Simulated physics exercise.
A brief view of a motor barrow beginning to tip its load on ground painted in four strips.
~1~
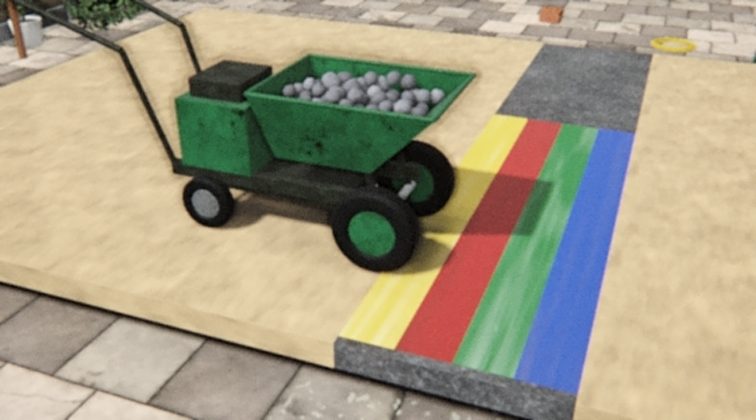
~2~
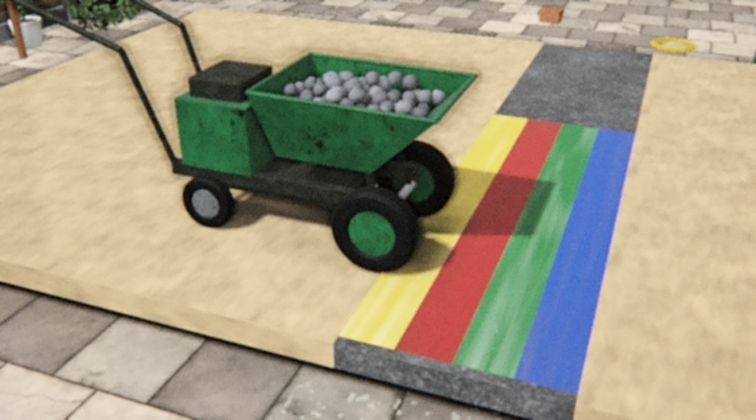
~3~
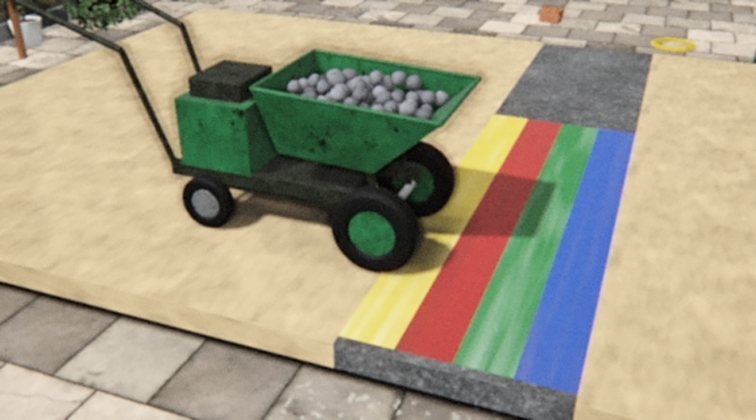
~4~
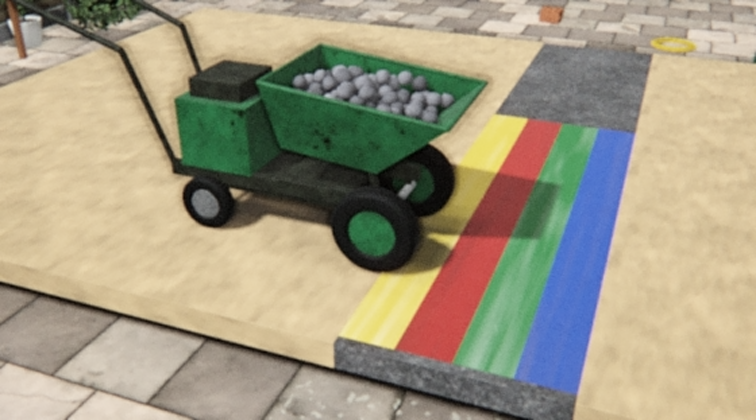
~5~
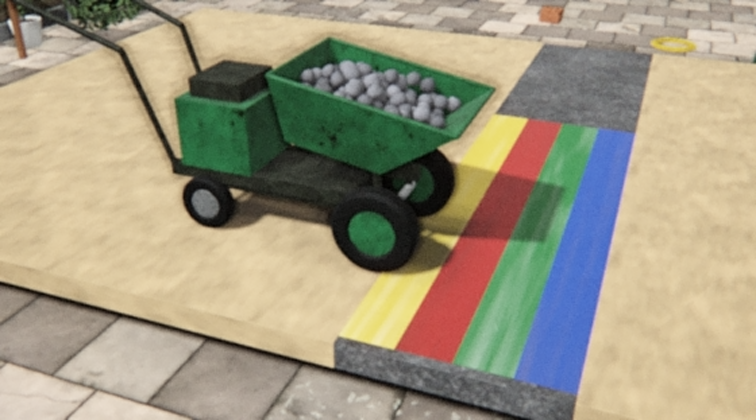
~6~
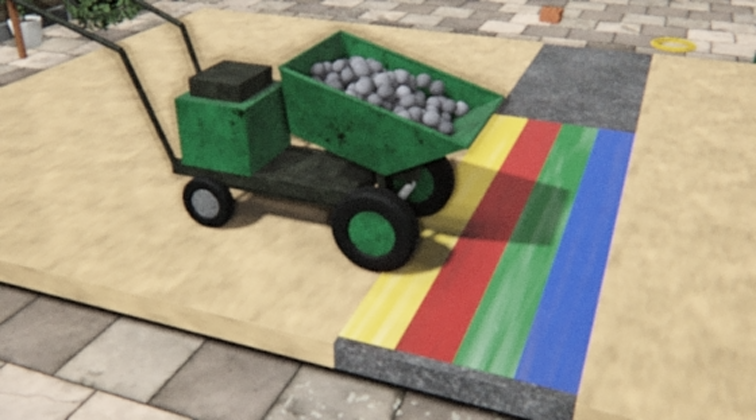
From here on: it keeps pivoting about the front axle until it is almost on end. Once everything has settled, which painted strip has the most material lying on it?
Most of it lies on the blue strip.
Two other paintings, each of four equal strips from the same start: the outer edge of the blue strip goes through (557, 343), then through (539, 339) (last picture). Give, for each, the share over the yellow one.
Shares: About 0 per cent; about 0 per cent.
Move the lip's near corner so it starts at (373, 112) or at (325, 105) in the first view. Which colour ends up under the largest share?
Case one gives the green strip, case two gives that red strip.
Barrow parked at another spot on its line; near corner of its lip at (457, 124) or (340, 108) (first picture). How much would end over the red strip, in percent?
0 % for the first, 30 % for the second.
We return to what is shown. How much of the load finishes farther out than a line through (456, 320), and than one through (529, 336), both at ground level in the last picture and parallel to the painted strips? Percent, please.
Roughly 70 per cent, then roughly 60 per cent.
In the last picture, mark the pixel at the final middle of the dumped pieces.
The centre ends up roughly at (590, 273).
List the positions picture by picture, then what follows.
In the first picture, lip of the skip at (434, 121), level; top of the load at (353, 87), round cobbles; yellow strip at (392, 301); red strip at (445, 313); green strip at (501, 325); blue strip at (559, 338).
In the second picture, lip of the skip at (435, 122), level; top of the load at (338, 93).
In the third picture, lip of the skip at (440, 125), tipped barely; top of the load at (342, 91).
In the fourth picture, lip of the skip at (448, 130), tipped a little; top of the load at (348, 89).
In the fifth picture, lip of the skip at (457, 137), tipped a little; top of the load at (352, 74).
In the sixth picture, lip of the skip at (467, 147), tipped clearly; top of the load at (348, 76); yellow strip at (392, 301); red strip at (445, 313); green strip at (501, 325); blue strip at (559, 338).
Soon after the last picture, skip tipped steeply; all in the skip.
A little later, skip tipped right over; about half in the skip; a small part over the green strip; about a third over the blue strip; a small part off the paint.
Later still, skip tipped right over; about a quarter in the skip; a small part over the green strip; about a third over the blue strip; about a quarter off the paint.
At rest, skip tipped right over; about a quarter in the skip; none over the yellow strip; none over the red strip; a small part over the green strip; about a third over the blue strip; about a quarter off the paint.
